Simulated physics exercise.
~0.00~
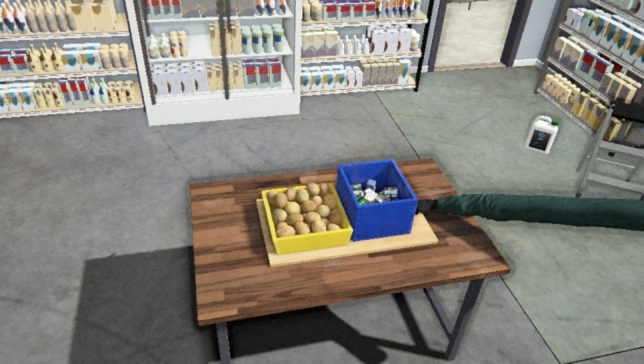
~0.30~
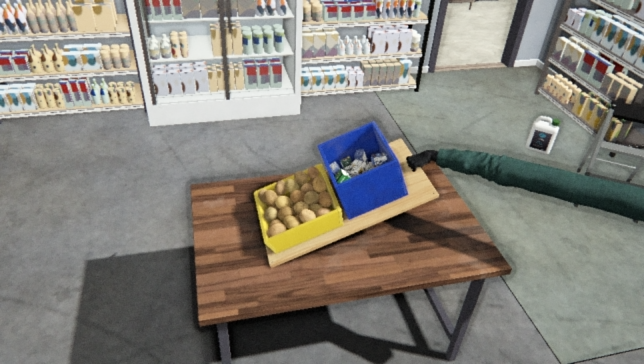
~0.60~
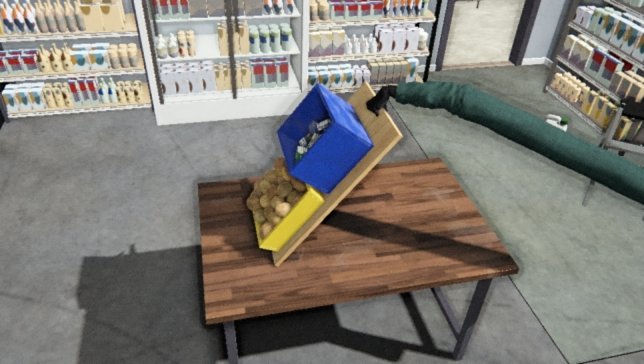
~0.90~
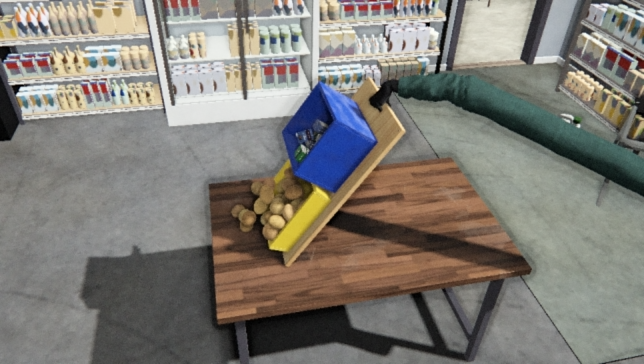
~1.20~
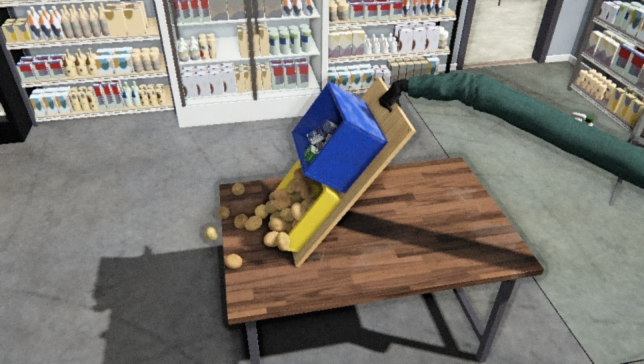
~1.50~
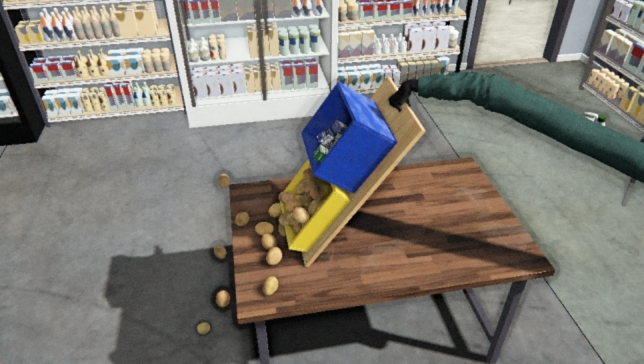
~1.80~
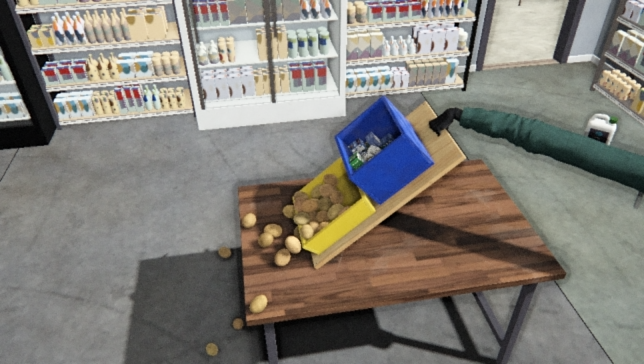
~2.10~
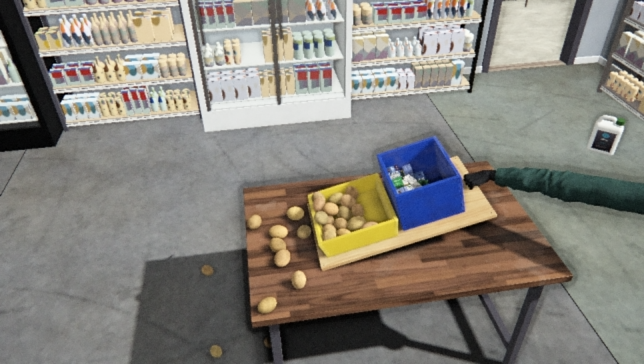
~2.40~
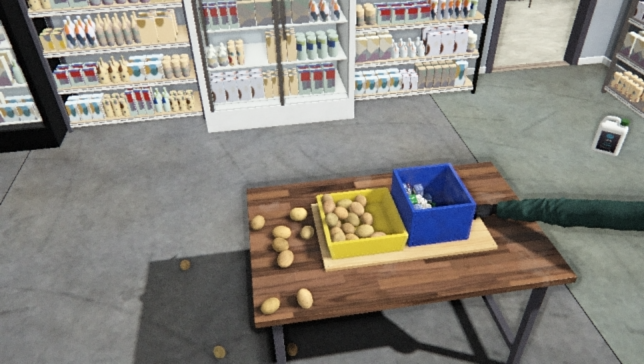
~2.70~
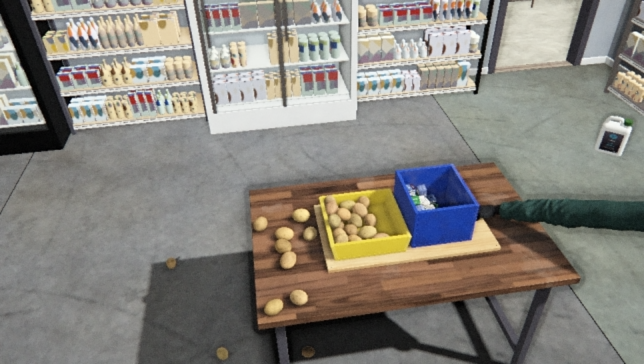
In a shop, a gloved hand tips a board of two tubs, spilling some potatoes, then lowers it.
